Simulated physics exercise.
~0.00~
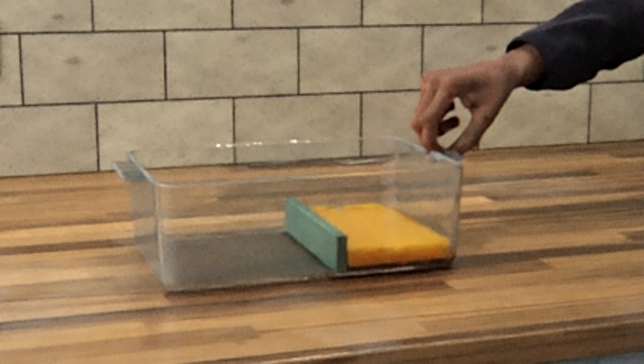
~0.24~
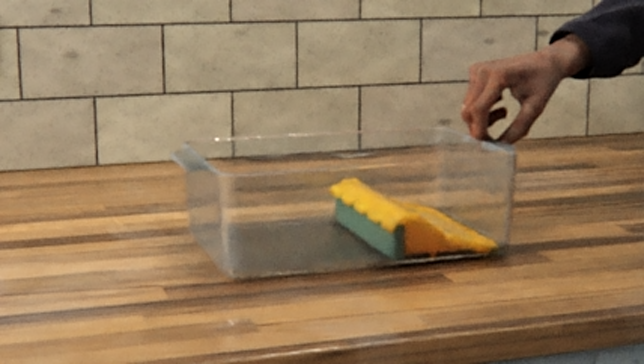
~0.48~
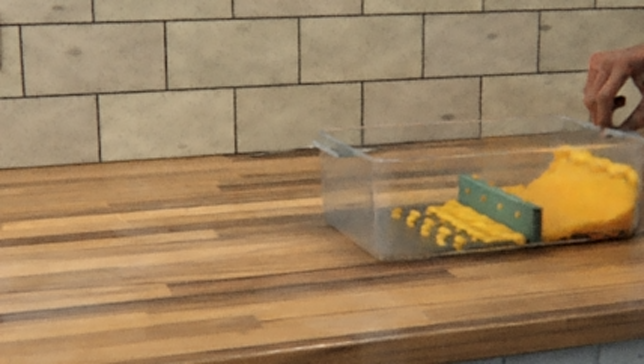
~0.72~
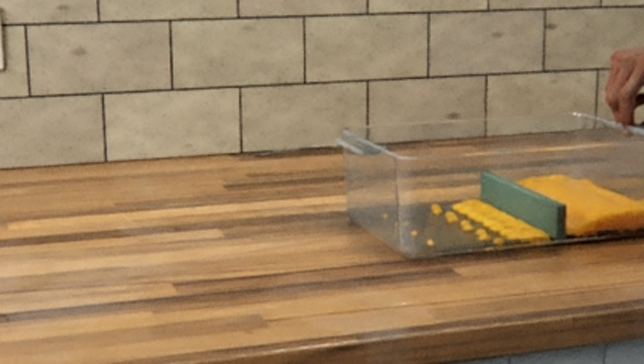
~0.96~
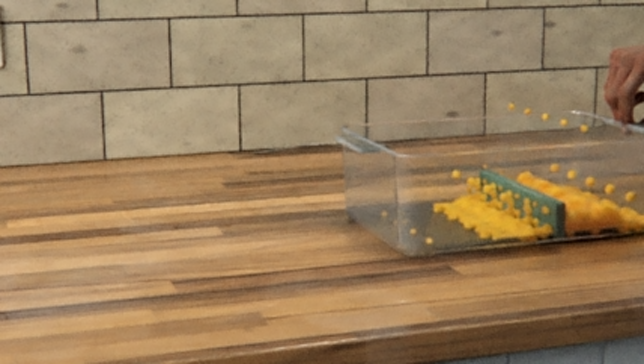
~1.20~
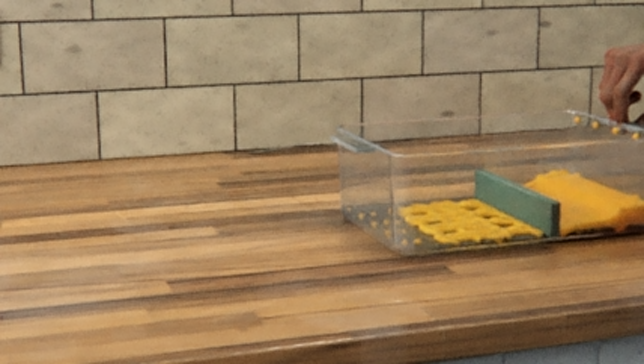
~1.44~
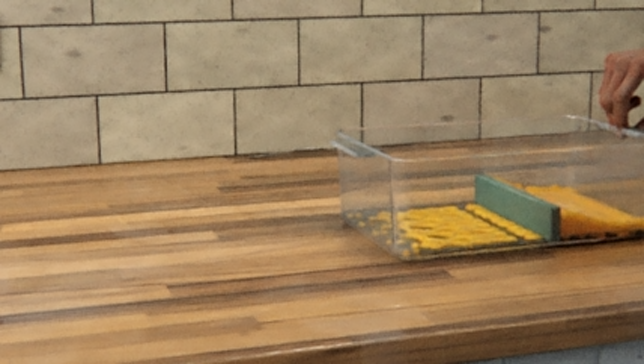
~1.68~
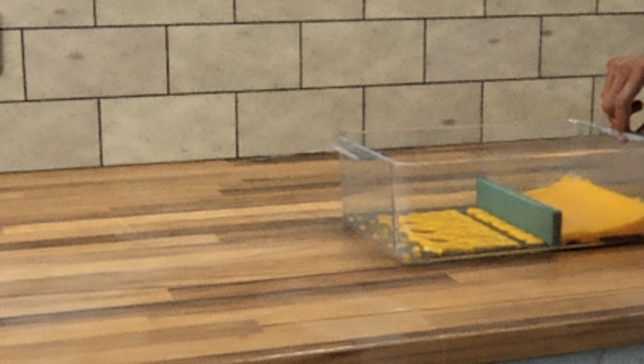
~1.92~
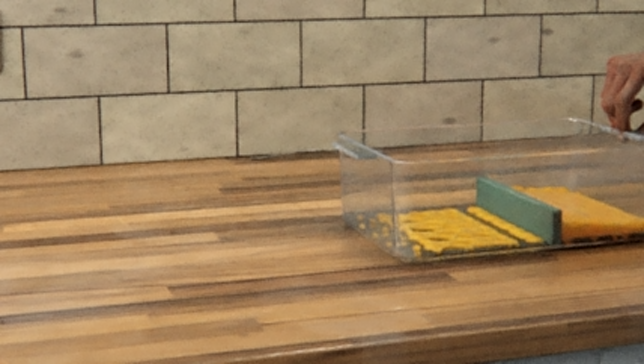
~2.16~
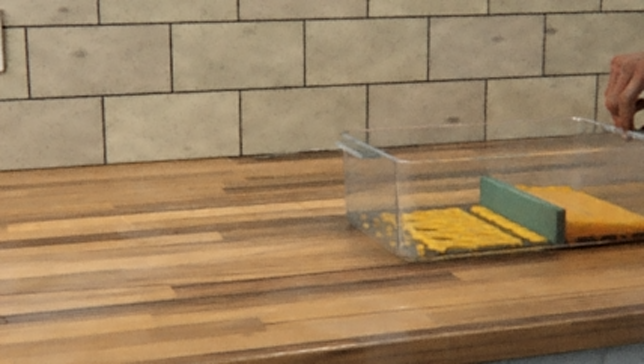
On a wooden counter, a hand pulling a clear food box rightward, orange juice surging over a green wall and settling on both sides.
